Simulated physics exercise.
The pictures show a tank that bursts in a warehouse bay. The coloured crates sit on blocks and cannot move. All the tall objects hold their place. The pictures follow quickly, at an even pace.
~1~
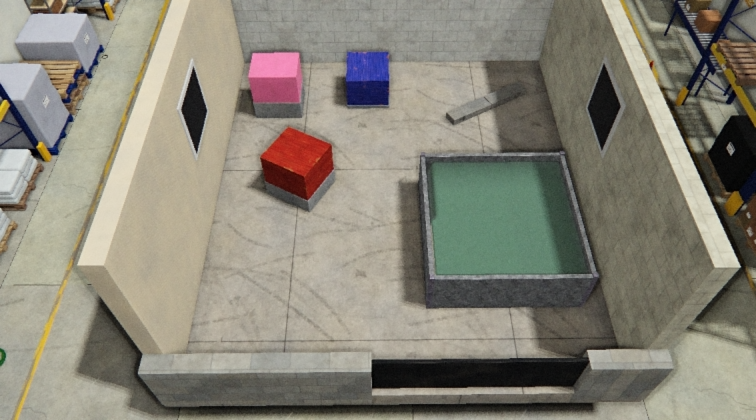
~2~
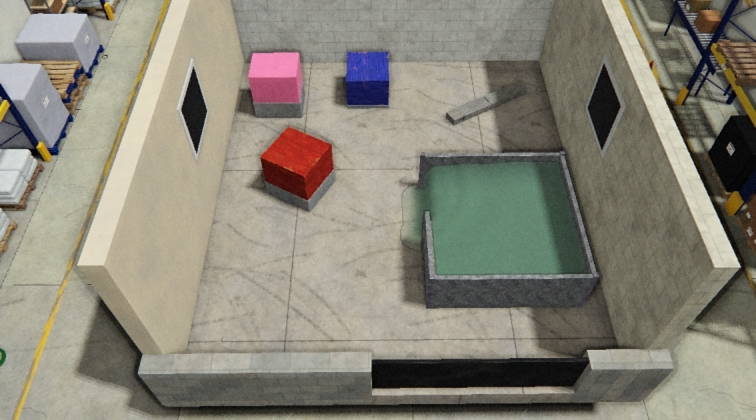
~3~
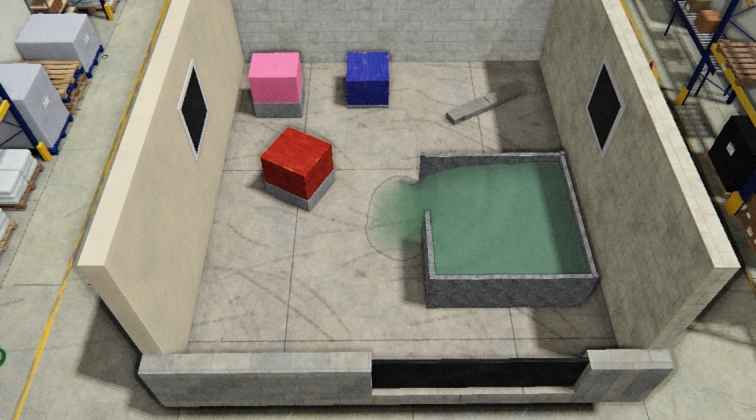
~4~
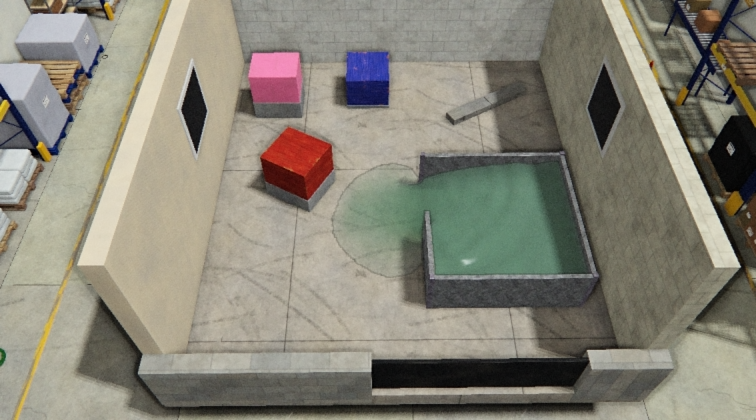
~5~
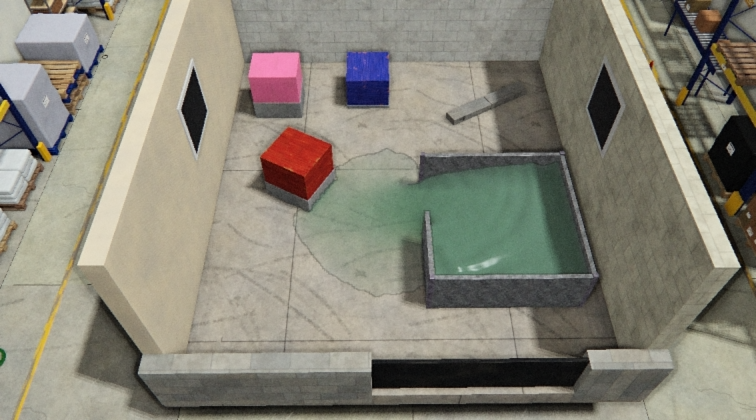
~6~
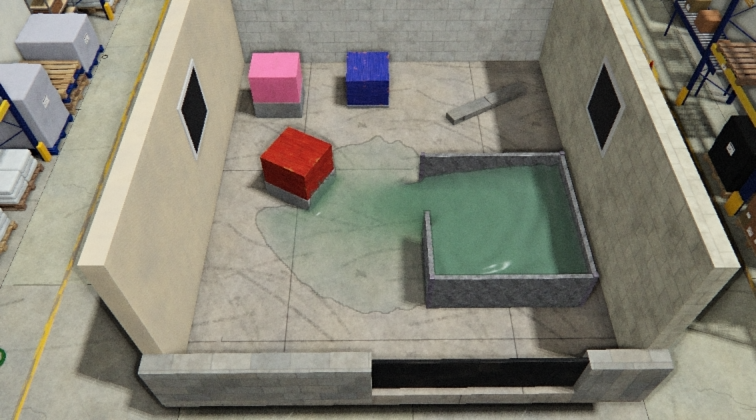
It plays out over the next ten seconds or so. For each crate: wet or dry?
One by one: The red crate gets wet; the pink crate stays dry; the blue crate gets wet.
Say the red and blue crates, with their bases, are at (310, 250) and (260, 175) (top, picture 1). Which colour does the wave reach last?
It is the pink one.
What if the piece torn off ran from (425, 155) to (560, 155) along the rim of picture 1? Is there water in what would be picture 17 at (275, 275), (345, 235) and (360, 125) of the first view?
As listed: Free of water, no water, covered.
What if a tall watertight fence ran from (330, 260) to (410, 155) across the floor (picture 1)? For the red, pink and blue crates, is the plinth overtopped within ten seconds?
My reading: Red is spared, pink is safe, blue ends up wet.
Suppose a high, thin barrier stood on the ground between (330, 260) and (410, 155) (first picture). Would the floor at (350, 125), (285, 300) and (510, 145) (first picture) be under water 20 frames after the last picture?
In that order: Clear, awash, flooded.
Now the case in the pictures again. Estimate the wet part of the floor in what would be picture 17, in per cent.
About 45 per cent.
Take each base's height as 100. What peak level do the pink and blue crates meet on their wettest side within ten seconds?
Roughly 60 per cent, then 260 per cent.
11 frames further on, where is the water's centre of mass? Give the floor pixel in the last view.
Near (401, 231).
A moment on, water covers 30 % of the floor; the red crate water round its plinth, the pink crate water round its plinth, the blue crate not reached.
Next, water covers 45 % of the floor; the red crate water round its plinth, the pink crate water round its plinth, the blue crate water round its plinth.
Then, water covers 65 % of the floor; the red crate water round its plinth, the pink crate water round its plinth, the blue crate water round its plinth.
Later, water covers 85 % of the floor; the red crate water round its plinth, the pink crate water round its plinth, the blue crate water round its plinth.
In the end, water covers 100 % of the floor; the red crate was topped, the pink crate stayed above the water, the blue crate was topped.
